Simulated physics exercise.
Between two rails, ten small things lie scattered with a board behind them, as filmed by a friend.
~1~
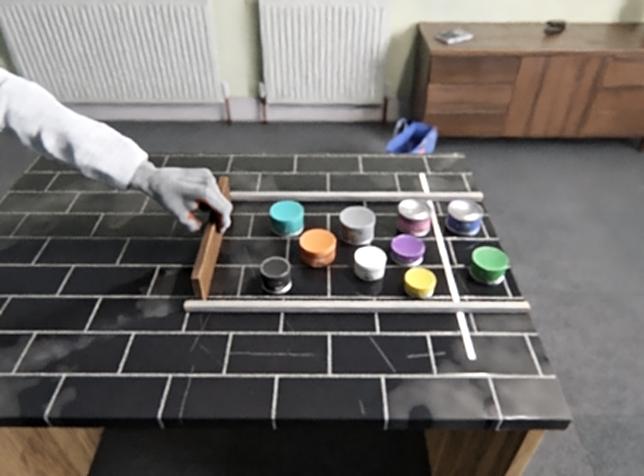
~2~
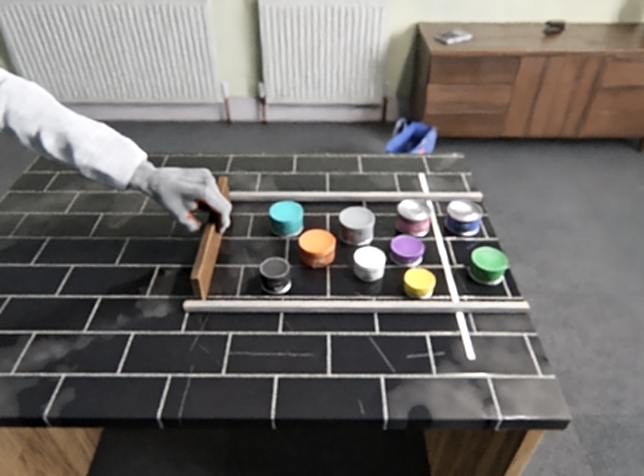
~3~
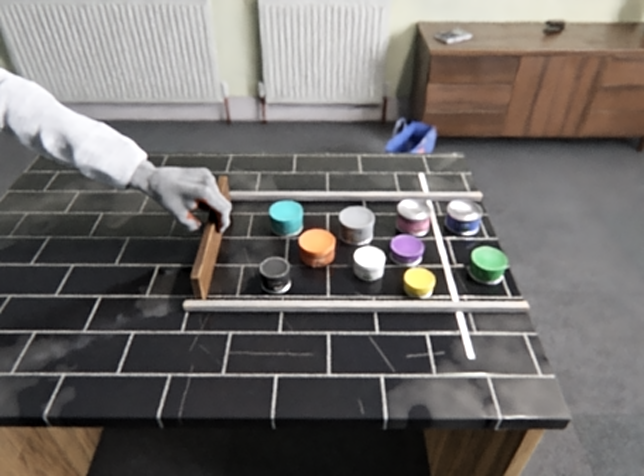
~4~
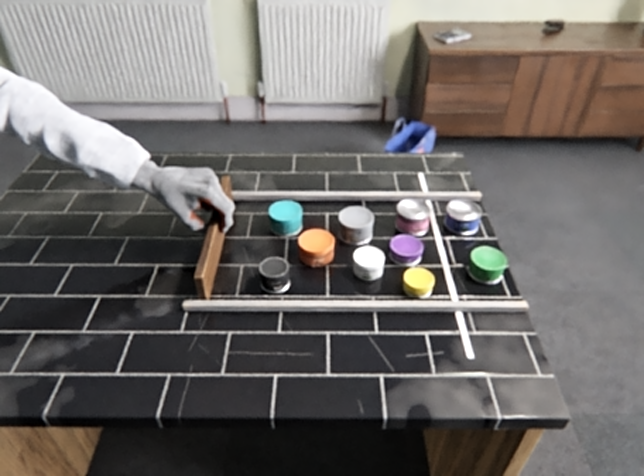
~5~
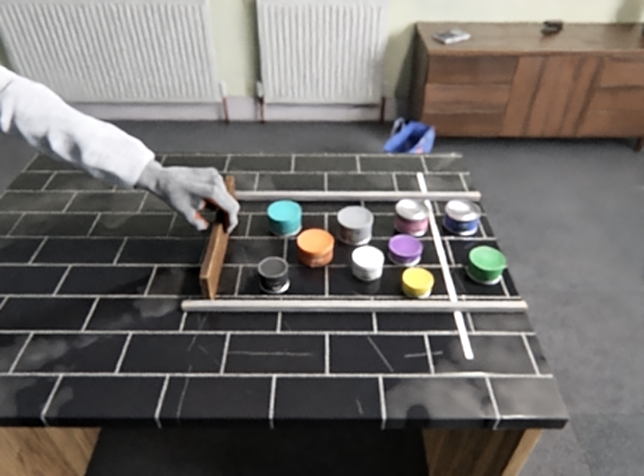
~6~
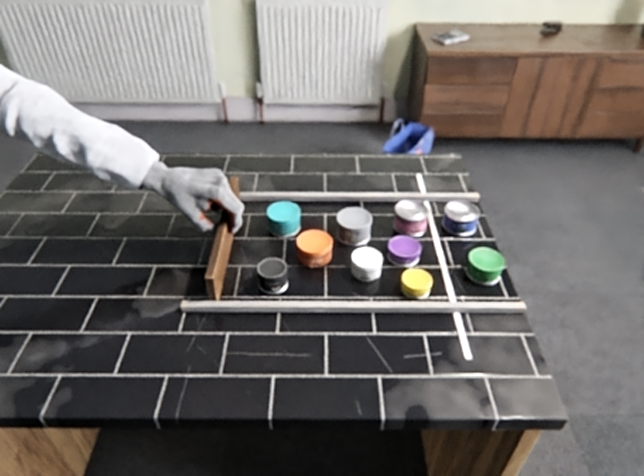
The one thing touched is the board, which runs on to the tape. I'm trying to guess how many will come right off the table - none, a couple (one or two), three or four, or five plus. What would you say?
From what happens, the ones that come off the end make one or two in total.
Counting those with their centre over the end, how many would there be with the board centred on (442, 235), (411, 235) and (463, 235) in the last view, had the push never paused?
The numbers past the end are 2, 0 and 6.
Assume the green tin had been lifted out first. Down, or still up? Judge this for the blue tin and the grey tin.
So the blue tin goes off the edge and the grey tin is still there.
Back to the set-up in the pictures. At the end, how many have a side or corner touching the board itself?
Count recorded: 3.
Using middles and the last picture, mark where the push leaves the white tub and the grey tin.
The first comes to rest at (480, 269), and the second at (477, 230).
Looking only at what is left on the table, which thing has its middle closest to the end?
Result: Green tin.
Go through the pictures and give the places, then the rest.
The first picture shows green tin (488, 266); blue tin (464, 218); pink tin (414, 217); board (214, 234); tape (442, 248).
The second picture shows blue tin (463, 218); board (213, 234).
The third picture shows pink tin (414, 218); purple pot (406, 251).
The fourth picture shows green tin (487, 265); turquoise pot (286, 218).
The fifth picture shows blue tin (462, 217); yellow tin (417, 283).
The sixth picture shows green tin (485, 266); blue tin (461, 218); pink tin (411, 218); board (225, 234); tape (439, 248).
Soon after, none off yet; green tin at rest near (485, 266); blue tin at rest near (461, 218); pink tin at rest near (411, 218).
Then, none off yet; green tin at rest near (485, 266); blue tin at rest near (461, 218); pink tin moved a little near (423, 215).
By the end, the number that fall off is one or two; fallen, blue tin.
